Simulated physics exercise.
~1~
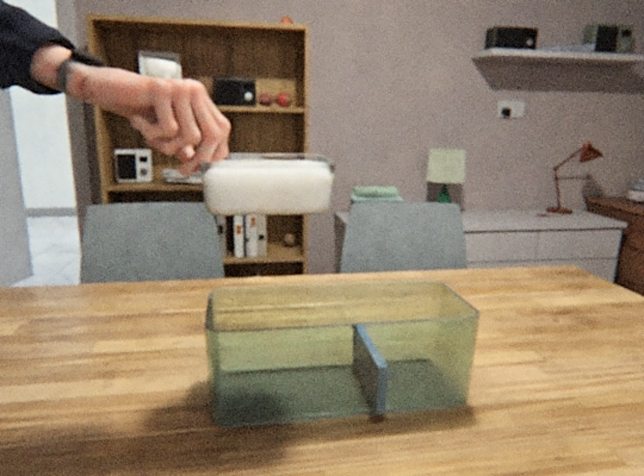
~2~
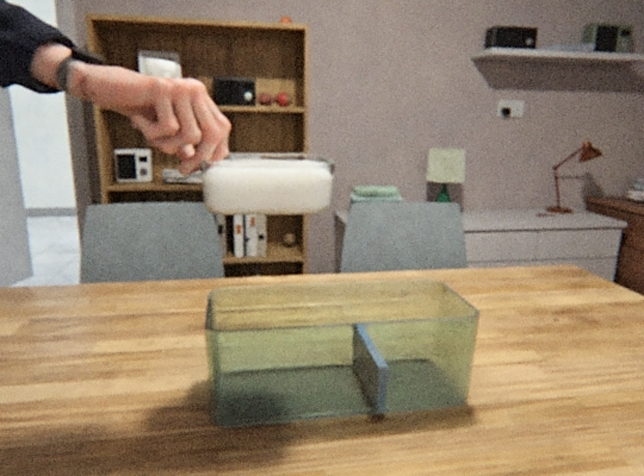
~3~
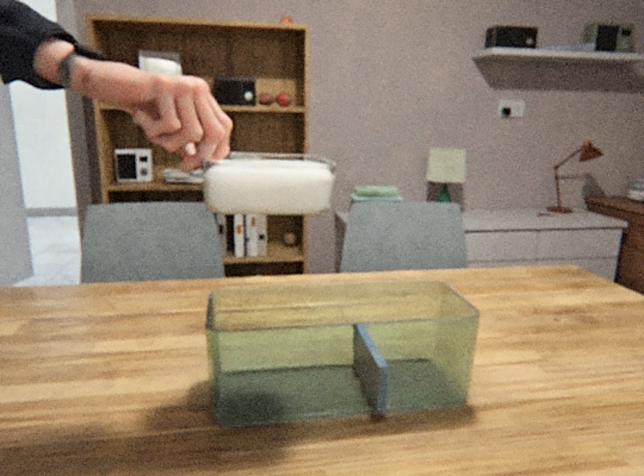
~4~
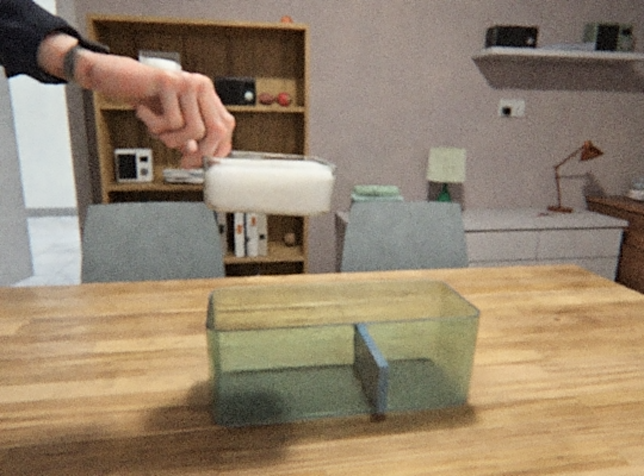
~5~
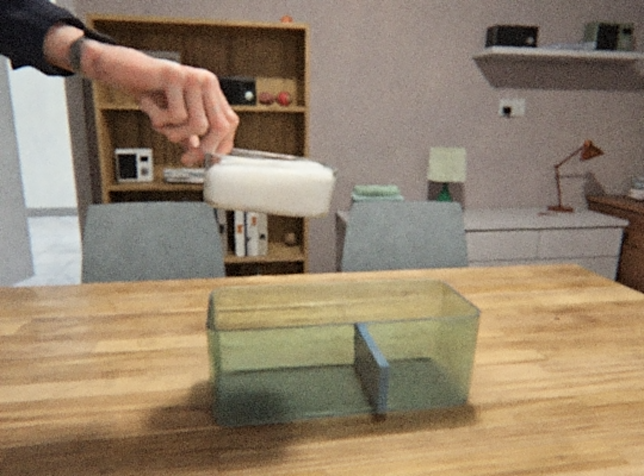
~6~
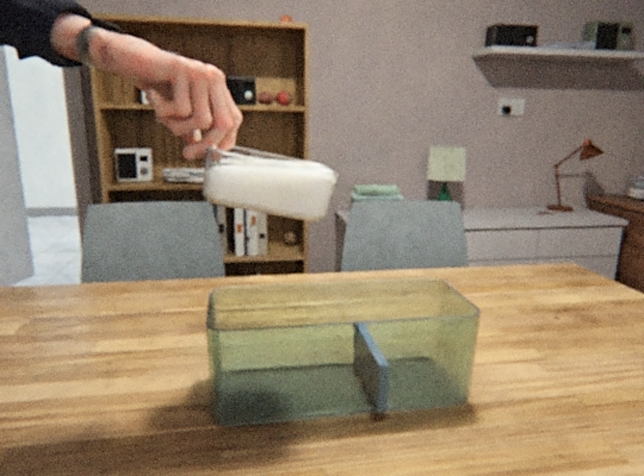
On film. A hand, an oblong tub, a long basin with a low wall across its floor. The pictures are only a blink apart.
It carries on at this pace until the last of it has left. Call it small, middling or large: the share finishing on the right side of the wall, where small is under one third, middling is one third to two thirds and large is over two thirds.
Middling.
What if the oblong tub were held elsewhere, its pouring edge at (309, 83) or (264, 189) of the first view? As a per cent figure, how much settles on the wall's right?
The first start yields 55 per cent, the second 0 per cent.
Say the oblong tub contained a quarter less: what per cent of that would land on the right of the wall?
I'd reckon close to 45 %.
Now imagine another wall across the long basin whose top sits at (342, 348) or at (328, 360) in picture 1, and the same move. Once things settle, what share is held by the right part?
The first placement leaves close to 75 per cent, the second close to 75 per cent.
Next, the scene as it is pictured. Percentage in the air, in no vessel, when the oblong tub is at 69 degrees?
Around 40 in a hundred.
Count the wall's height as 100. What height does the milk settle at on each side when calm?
On the left roughly 10, on the right roughly 40.
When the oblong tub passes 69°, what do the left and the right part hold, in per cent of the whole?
Left part close to 5 in a hundred, right part close to 30.
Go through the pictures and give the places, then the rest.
In the first frame, it leans 0°; its right rim is at (327, 161); the milk meets the walls at (207, 166) and (323, 166); the long basin's rim runs from (208, 310) to (459, 298); the wall's top is at (369, 344).
In the second frame, it leans 0°; its right rim is at (327, 161); the milk meets the walls at (206, 166) and (323, 166).
In the third frame, it leans 2°; its right rim is at (327, 162); the milk meets the walls at (207, 165) and (324, 167).
In the fourth frame, it leans 4°; its right rim is at (328, 164); the milk meets the walls at (208, 165) and (325, 167).
In the fifth frame, it leans 7°; its right rim is at (329, 168); the milk meets the walls at (209, 164) and (325, 168).
In the sixth frame, it leans 11°; its right rim is at (329, 171); the milk meets the walls at (209, 164) and (328, 167).
A moment on, the oblong tub is tipped part way and 23 per cent is still to pour, 3 is left of the wall and 31 right of it.
Next, the oblong tub is tipped right over and 2 per cent is still to pour, 30 is left of the wall and 58 right of it.
Then the oblong tub is tipped right over and 0 per cent is still to pour, 34 is left of the wall and 59 right of it.
Later the oblong tub is tipped right over and 0 per cent is still to pour, 34 is left of the wall and 59 right of it.
In the end 34 per cent lies left of the wall, 58 right of it and 7 outside.
